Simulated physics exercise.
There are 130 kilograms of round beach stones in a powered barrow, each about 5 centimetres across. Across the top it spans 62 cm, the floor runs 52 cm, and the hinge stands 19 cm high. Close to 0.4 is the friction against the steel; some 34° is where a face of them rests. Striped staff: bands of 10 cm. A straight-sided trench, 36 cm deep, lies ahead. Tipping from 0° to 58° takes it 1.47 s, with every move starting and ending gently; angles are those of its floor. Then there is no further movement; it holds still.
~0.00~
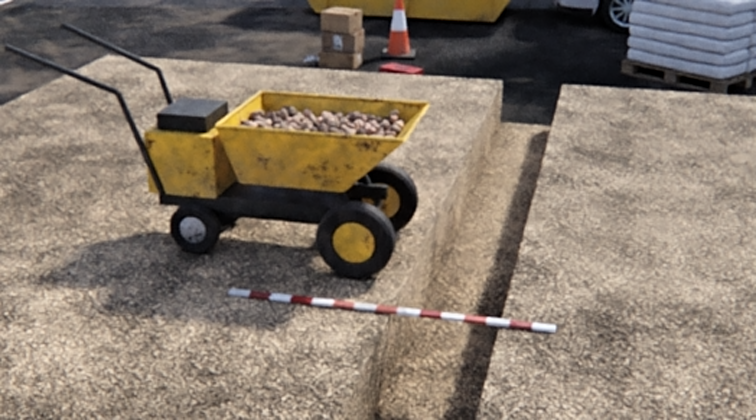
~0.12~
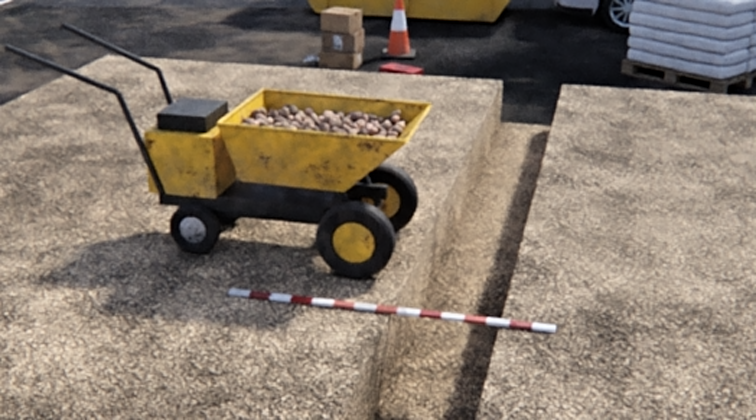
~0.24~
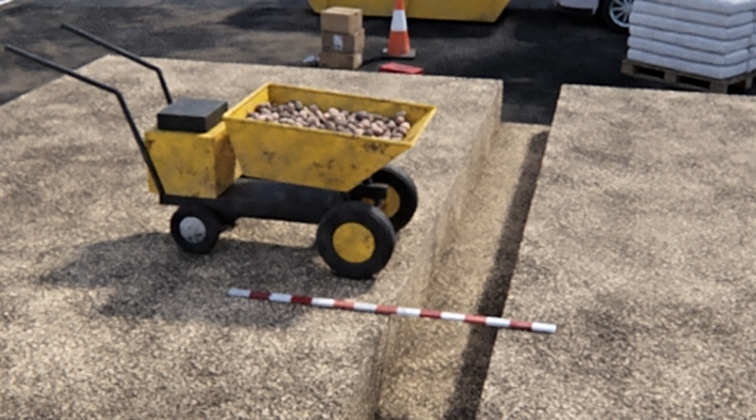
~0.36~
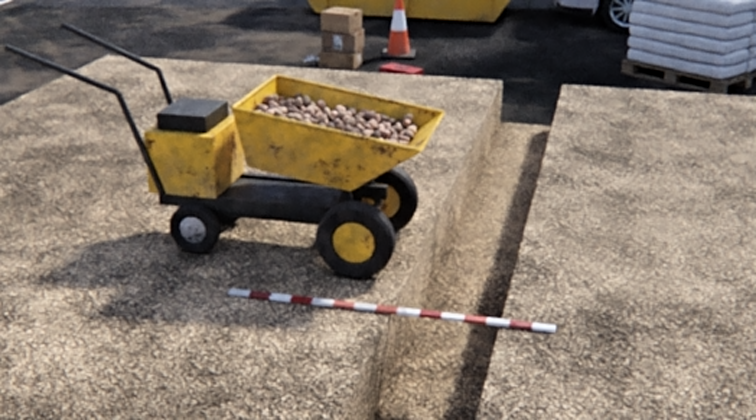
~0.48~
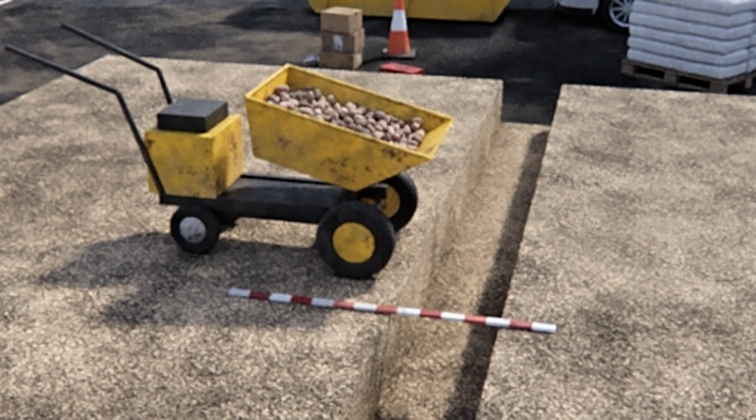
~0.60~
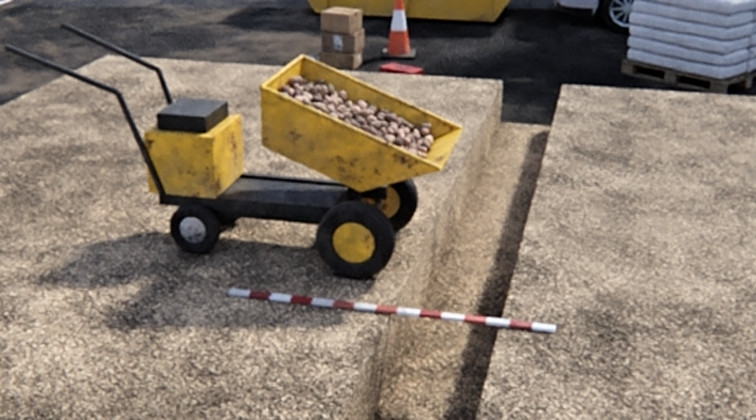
A small yellow dumper loaded with brown stones stood beside a straight trench, near a red-and-white striped staff, while its tray slowly tilted forward to the right, the back end rising well above the frame.
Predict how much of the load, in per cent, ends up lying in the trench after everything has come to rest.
Roughly 51 per cent of it.
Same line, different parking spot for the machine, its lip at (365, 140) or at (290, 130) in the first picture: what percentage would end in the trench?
Near 90 and near 85 percent.
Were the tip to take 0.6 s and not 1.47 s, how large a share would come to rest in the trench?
Near 35 per cent.
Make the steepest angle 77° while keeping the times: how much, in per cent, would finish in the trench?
Roughly 50%.
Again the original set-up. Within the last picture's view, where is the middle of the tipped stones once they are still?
Their centre sits close to (508, 302).
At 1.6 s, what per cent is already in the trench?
15 per cent, give or take.
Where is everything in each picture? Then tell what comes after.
In the first picture, the tray is at 0°, its lip at (404, 141); the top of the load is at (324, 120).
In the second picture, the tray is at 1°, its lip at (406, 142); the top of the load is at (306, 117); the stones move at 0.1 m/s on average.
In the third picture, lip at (412, 146), floor tilted 4°, highest stones at (288, 111); the stones move at 0.3 m/s on average.
In the fourth picture, the tray is at 9°, its lip at (420, 151); the top of the load is at (286, 105); the stones move at 0.4 m/s on average.
In the fifth picture, lip at (430, 159), floor tilted 15°, highest stones at (290, 96); the stones move at 0.5 m/s on average.
In the sixth picture, the tray is at 21°, its lip at (441, 169); the top of the load is at (300, 89); the stones move at 0.5 m/s on average.
After 1.1 s the floor is at 49°; 100 % in the tray; the foremost stones are at (466, 191).
After 1.6 s the floor is at 58°; 65 % in the tray, 13 % in the trench, 22 % past the trench; the foremost stones are at (576, 273).
After 1.9 s the floor is at 58°; 31 % in the tray, 21 % in the trench, 48 % past the trench; the foremost stones are at (681, 292).
After 3.9 s the floor is at 58°; 0 % in the tray, 51 % in the trench, 49 % past the trench; the foremost stones are past the picture's edge.
